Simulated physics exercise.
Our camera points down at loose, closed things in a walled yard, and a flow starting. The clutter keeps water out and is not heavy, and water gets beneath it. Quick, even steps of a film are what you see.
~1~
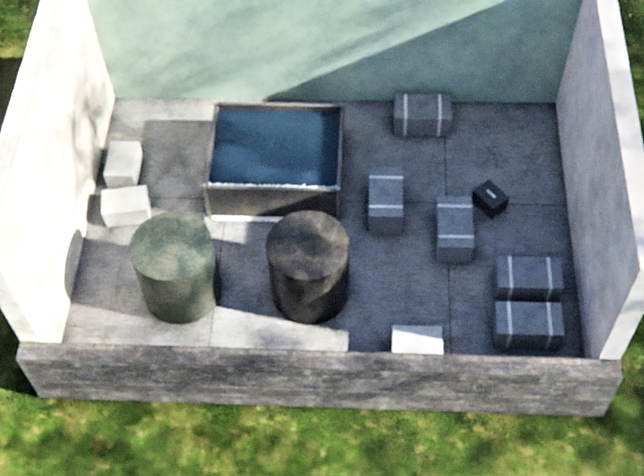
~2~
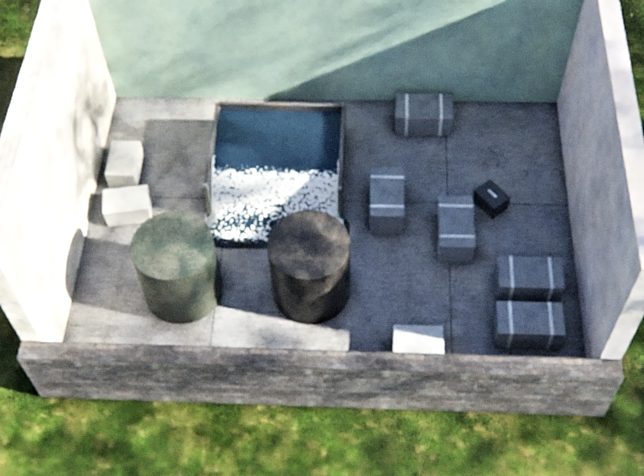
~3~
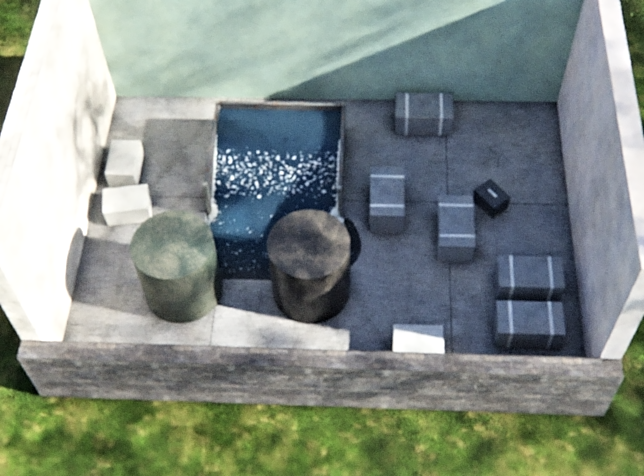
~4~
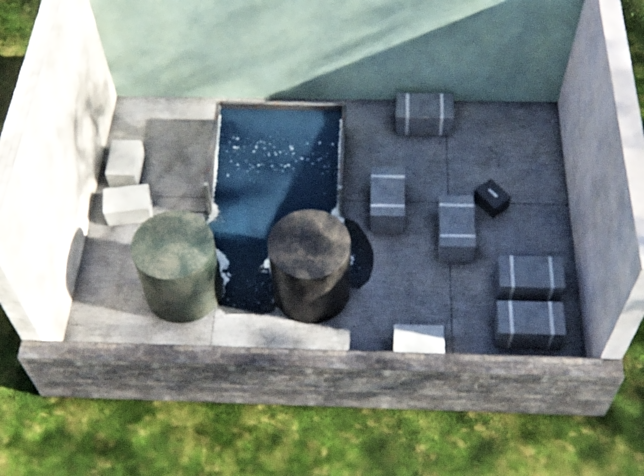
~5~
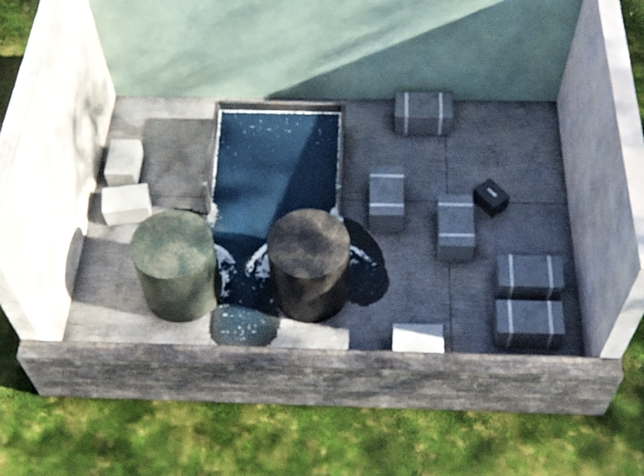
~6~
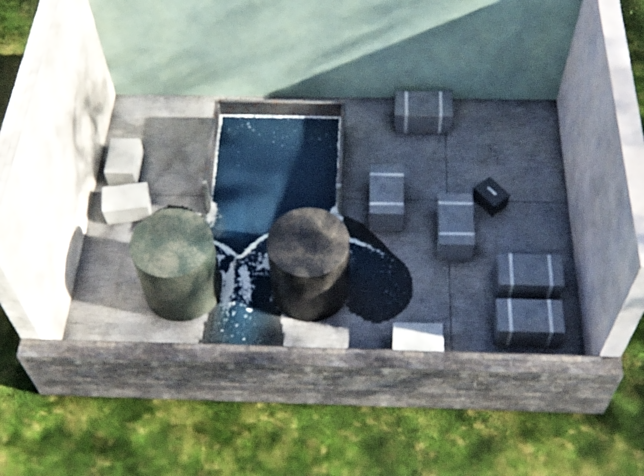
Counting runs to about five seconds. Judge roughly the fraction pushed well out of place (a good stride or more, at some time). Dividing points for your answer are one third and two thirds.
Answer: A share between one and two thirds.
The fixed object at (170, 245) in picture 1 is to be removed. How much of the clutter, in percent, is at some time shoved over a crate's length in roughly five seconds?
About 40%.
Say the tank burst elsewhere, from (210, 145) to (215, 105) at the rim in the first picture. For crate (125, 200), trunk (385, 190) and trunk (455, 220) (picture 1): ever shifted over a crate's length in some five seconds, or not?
Taking them in order, covered the distance, short of it, short of it.
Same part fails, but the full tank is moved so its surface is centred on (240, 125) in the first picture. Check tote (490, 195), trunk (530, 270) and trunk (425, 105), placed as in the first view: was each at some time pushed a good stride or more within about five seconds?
Short of it, short of it, short of it.
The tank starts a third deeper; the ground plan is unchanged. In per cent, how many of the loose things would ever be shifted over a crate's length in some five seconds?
Close to 70 in a hundred, give or take.
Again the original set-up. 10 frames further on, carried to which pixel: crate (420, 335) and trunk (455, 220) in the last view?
(445, 342) and (489, 215), roughly.
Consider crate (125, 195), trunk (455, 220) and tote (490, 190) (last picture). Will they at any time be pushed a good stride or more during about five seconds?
Object by object as listed: Got well clear, then got well clear, then kept nearby.
A moment on, 0 of 10 are well off their spots; 0 afloat.
Next, 1 of 10 are well off their spots; 0 afloat.
Later, 3 of 10 are well off their spots; 3 afloat.
In the end, 4 of 10 are well off their spots, and 5 have been at some point; 5 afloat.
